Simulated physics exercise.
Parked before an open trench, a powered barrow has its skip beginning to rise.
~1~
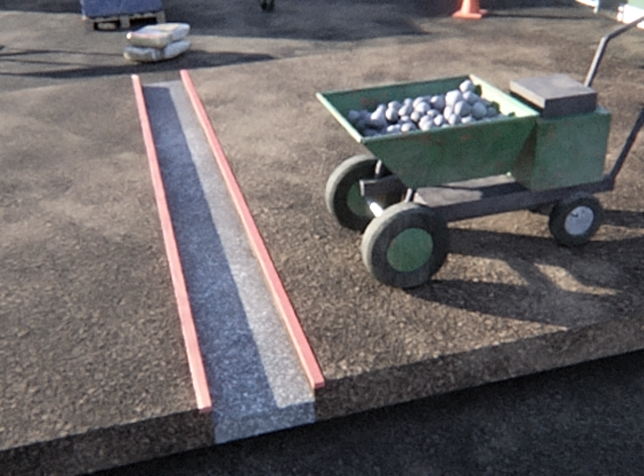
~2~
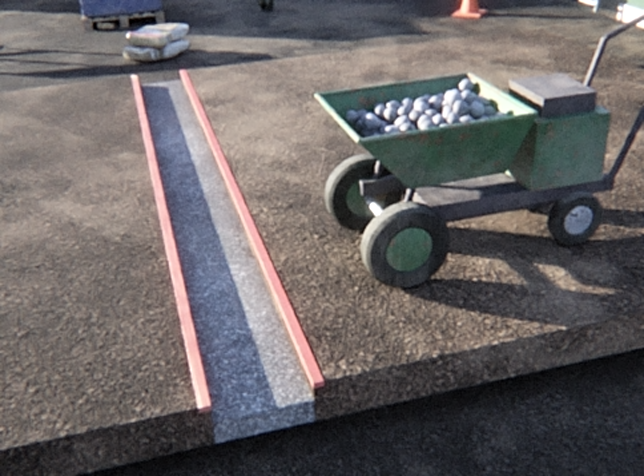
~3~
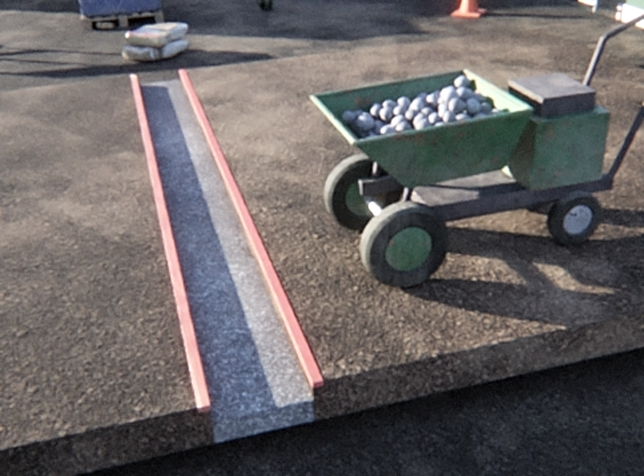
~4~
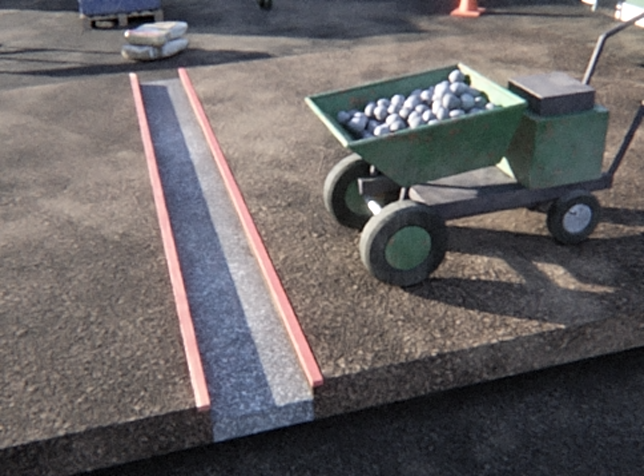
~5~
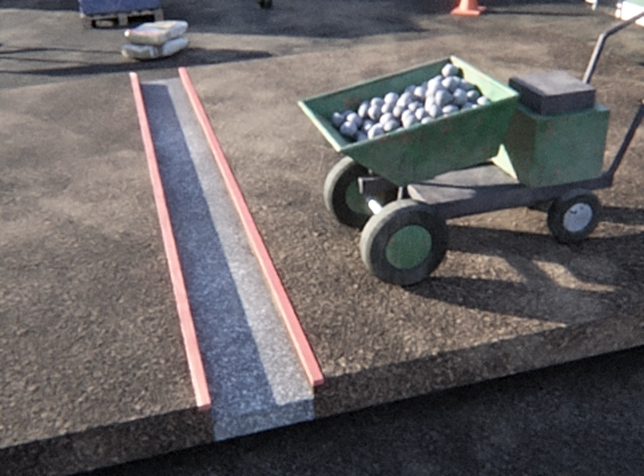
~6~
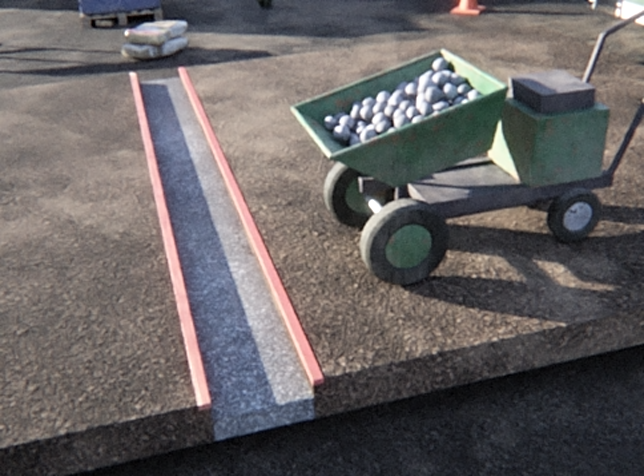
Green skip of a parked barrow tilting slightly toward the left, its heaped grey cobbles rising beside a shallow red-edged trench.
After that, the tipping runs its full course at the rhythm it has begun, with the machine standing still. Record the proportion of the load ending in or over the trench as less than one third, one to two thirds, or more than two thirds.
Beyond two-thirds.
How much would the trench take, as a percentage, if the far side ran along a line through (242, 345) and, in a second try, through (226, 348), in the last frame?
The first try comes to close to 50 per cent, the next to 70 per cent.
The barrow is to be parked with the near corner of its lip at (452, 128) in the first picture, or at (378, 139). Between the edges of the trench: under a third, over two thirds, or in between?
First: Below one third. Second: Above two thirds.
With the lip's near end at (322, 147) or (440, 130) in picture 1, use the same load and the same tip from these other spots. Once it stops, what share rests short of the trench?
First spot: 0 %, second spot: 50 %.
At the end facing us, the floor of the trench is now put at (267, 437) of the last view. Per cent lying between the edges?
Estimated share: Approx. 100 %.
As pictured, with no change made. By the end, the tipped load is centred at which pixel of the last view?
The centre ends up roughly at (229, 280).
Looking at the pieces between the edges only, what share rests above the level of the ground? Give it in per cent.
My figure is near 45 per cent.
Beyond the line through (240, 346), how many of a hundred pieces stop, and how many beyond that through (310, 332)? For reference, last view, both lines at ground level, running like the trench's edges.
First 40 in a hundred, second 100 in a hundred.
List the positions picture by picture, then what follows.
Lip of the skip at (362, 141), level; top of the load at (451, 114), round cobbles; first edge of the trench at (299, 337); far edge at (195, 358), the trench over half as wide as the skip, and shallow for its width, in the first picture.
Lip of the skip at (360, 142), level; top of the load at (449, 113), in the second picture.
Lip of the skip at (355, 144), tipped barely; top of the load at (446, 111), in the third picture.
Lip of the skip at (349, 146), tipped barely; top of the load at (452, 110), in the fourth picture.
Lip of the skip at (341, 151), tipped a little; top of the load at (446, 105), in the fifth picture.
Lip of the skip at (332, 157), tipped a little; top of the load at (438, 101); first edge of the trench at (298, 334); far edge at (194, 355), in the sixth picture.
Soon, skip tipped steeply; all in the skip.
A while on, skip tipped steeply; most in the skip; a small part in or heaped over the trench; a stray few falling.
Towards the end, skip tipped right over; a small part in the skip; most in or heaped over the trench; a small part beyond it.
Finally, skip tipped right over; a stray few in the skip; a stray few short of the trench; most in or heaped over the trench; a small part beyond it.
